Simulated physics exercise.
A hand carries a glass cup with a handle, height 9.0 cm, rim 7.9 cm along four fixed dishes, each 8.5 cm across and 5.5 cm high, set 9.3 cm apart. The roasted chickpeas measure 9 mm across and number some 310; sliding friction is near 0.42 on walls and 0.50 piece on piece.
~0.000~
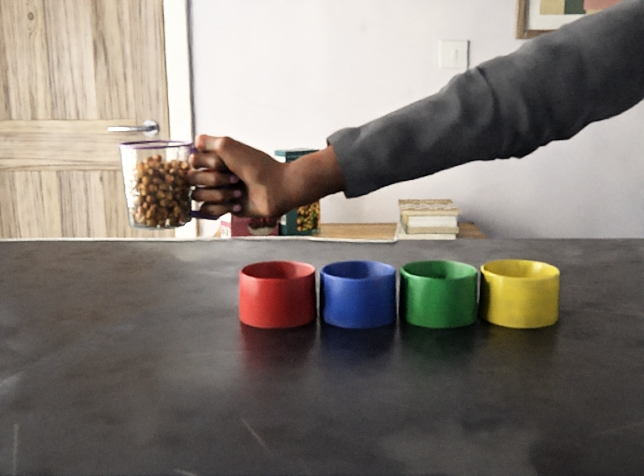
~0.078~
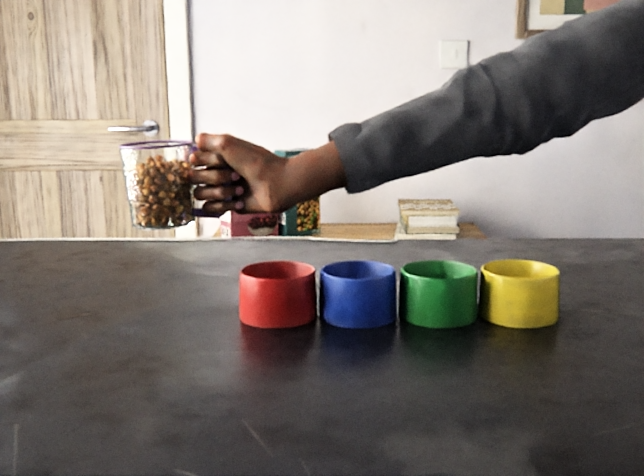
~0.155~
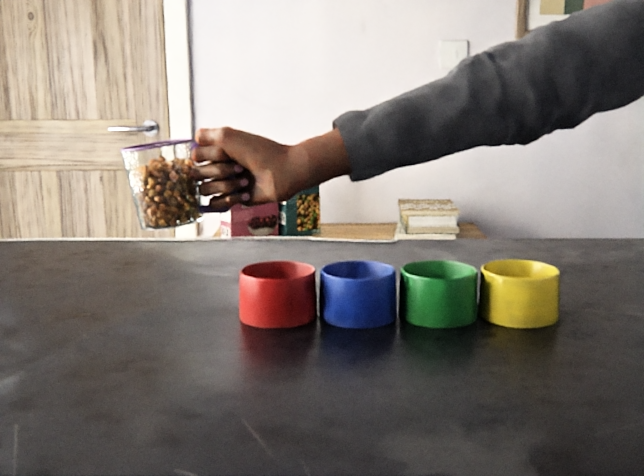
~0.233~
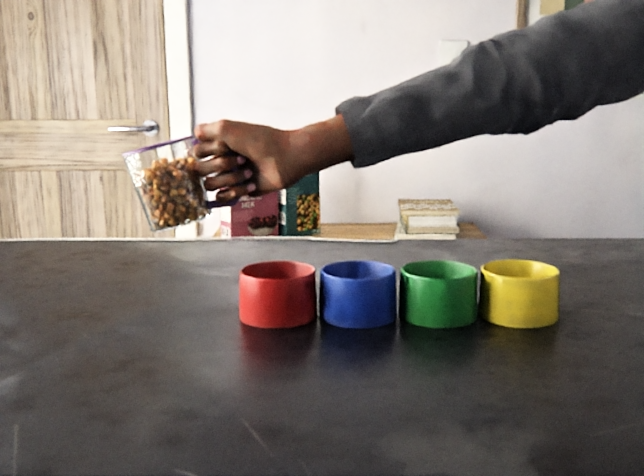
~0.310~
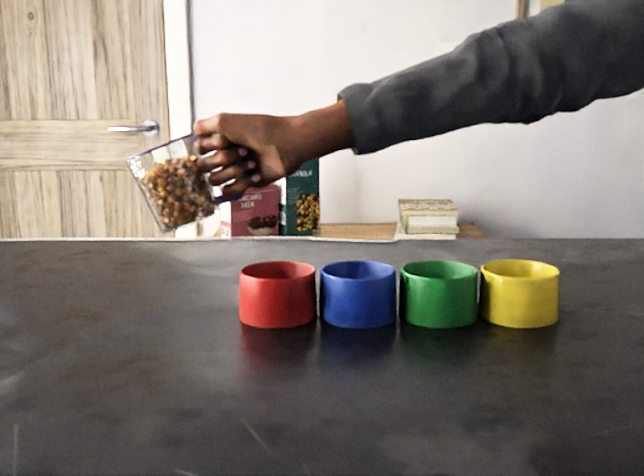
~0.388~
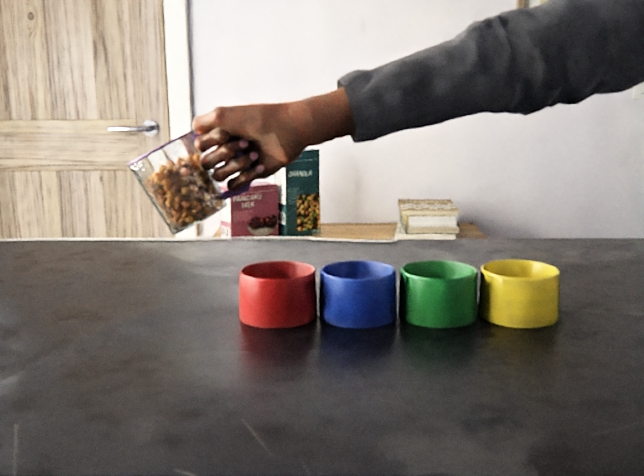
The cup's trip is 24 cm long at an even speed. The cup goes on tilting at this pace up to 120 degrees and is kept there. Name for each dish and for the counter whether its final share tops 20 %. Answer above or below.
Red dish: Below; blue dish: Below; green dish: Below; yellow dish: Below; on the counter: Above.
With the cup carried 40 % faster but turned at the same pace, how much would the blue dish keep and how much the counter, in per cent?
Blue 0, counter 30.
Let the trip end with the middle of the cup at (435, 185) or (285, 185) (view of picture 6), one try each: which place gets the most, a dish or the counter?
The winner: Counter, then counter.
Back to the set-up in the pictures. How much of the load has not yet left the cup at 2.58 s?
Roughly 0 per cent.
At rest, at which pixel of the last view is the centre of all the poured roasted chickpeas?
Near (196, 312).
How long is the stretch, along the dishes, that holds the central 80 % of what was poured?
About 10 cm.
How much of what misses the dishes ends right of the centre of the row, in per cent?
Some 0 per cent.
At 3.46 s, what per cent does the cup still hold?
Roughly 0 per cent.
Then, at 1.71 s, tilt 120 degrees; cup holds 15 %.
Then, at 2.58 s, tilt 120 degrees; cup holds 0 %.
After 3.46 s, tilt 120 degrees; cup holds 0 %.
At rest (3.8 s), red 0 %, blue 0 %, green 0 %, yellow 0 %, counter 100 %.
